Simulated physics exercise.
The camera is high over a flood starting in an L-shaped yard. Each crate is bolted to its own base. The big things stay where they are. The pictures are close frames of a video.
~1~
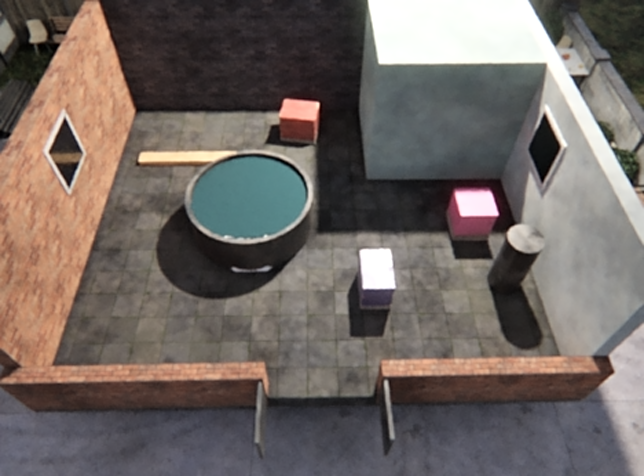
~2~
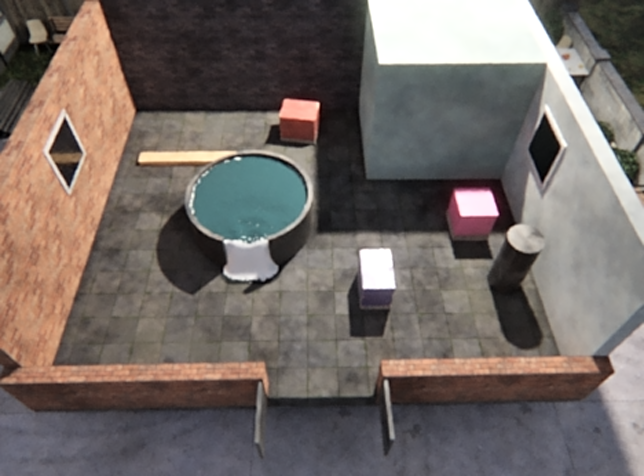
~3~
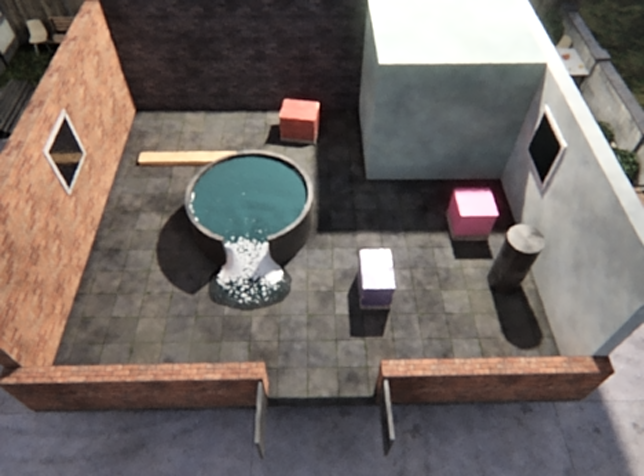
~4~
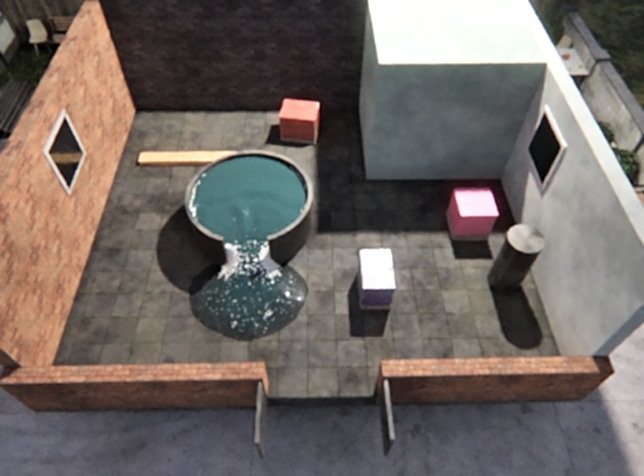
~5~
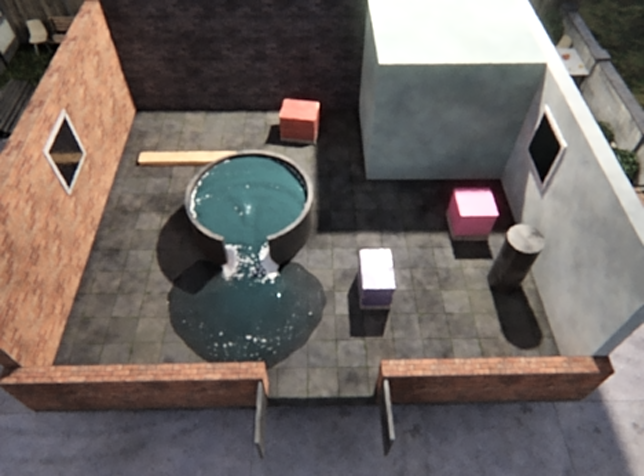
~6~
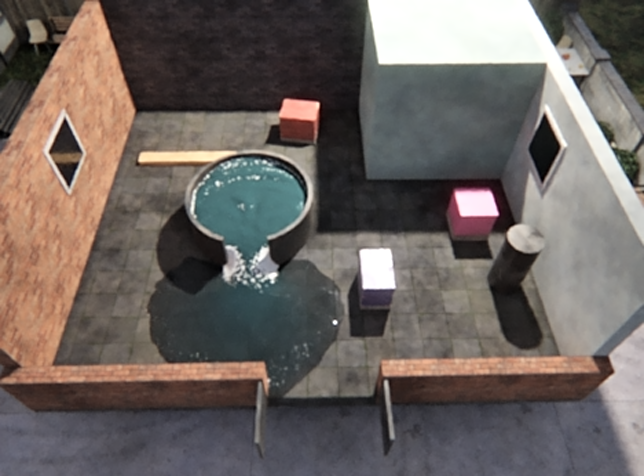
Walled L-shaped yard with a round tank splitting open at its front edge, water pouring out and spreading across the grey tiles.
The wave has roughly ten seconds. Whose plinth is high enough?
One by one: The red crate stays dry; the blue crate stays dry; the pink crate stays dry.
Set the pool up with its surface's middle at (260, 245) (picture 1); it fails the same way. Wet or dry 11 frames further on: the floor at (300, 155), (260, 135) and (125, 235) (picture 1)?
One after the other: Clear, free of water, not flooded.
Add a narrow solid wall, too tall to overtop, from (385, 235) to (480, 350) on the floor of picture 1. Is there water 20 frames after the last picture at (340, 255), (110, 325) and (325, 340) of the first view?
As listed: Free of water, awash, flooded.
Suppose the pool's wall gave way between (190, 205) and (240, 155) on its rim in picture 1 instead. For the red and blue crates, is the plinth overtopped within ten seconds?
My reading: Red crate takes water; blue crate takes water.
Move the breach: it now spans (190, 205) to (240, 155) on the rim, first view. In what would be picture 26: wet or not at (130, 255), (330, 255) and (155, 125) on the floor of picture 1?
One after the other: Awash, free of water, flooded.
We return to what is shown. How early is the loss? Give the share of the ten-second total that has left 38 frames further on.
Near 80 in a hundred.
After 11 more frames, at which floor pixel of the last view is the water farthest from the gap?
I would point to (498, 379).
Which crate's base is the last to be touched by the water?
The crate marked red.
A moment on, water covers 20 % of the floor; the red crate not reached, the blue crate water round its plinth, the pink crate not reached.
Next, water covers 25 % of the floor; the red crate not reached, the blue crate water round its plinth, the pink crate not reached.
Then, water covers 35 % of the floor; the red crate not reached, the blue crate water round its plinth, the pink crate not reached.
Later, water covers 50 % of the floor; the red crate not reached, the blue crate water round its plinth, the pink crate water round its plinth.
In the end, water covers 75 % of the floor; the red crate stayed above the water, the blue crate stayed above the water, the pink crate stayed above the water.
